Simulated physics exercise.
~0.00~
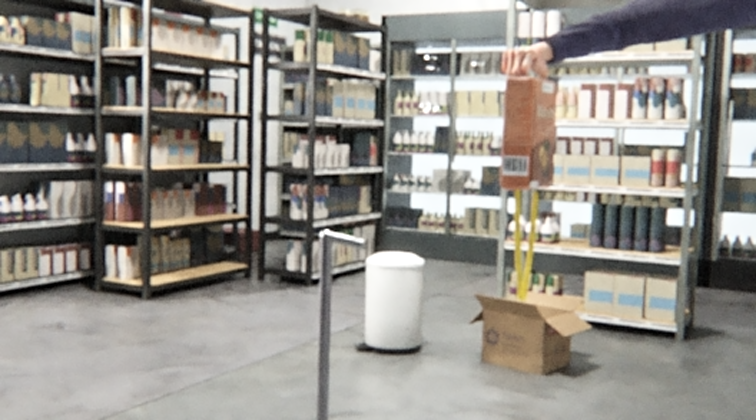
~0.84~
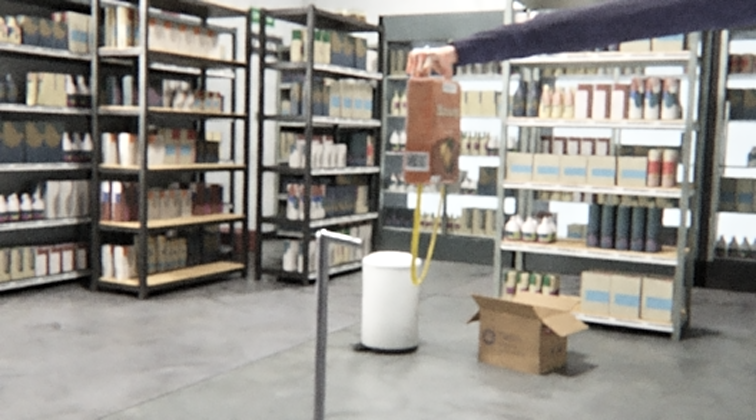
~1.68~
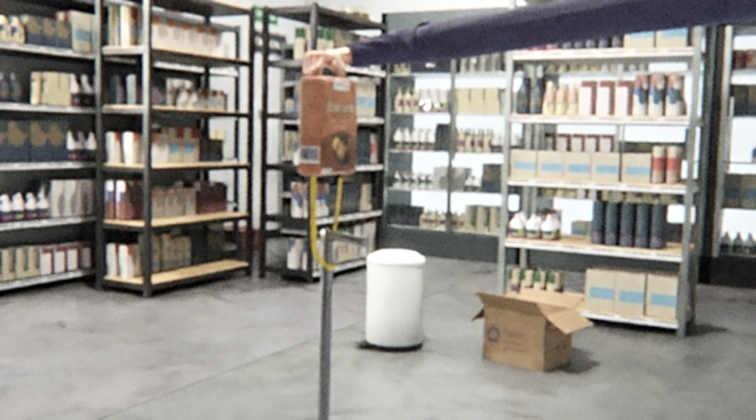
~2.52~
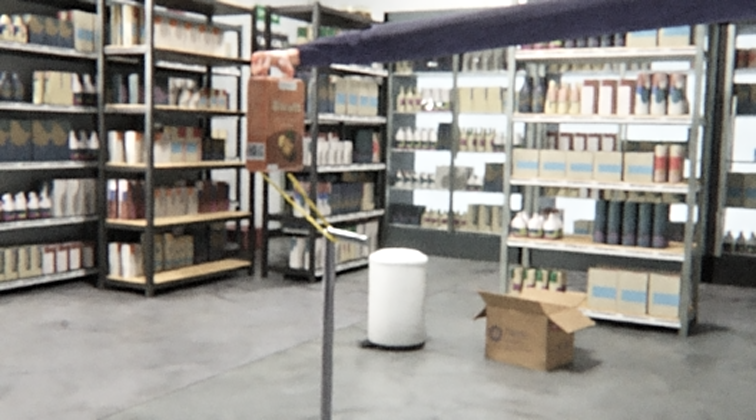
In a storeroom lined with stocked shelves, a hand at the end of a dark-sleeved arm holds an orange bag above an open cardboard box, a yellow loop dangling beneath it. The arm carries the bag left, passing it above a white bin while the loop swings below. The bag reaches a slim metal post with a short sideways hook, and the loop hangs down beside the post's top. As the bag moves farther left, the loop catches and pulls tight, slanting back to the post. The hand stops there, still gripping the snagged bag.
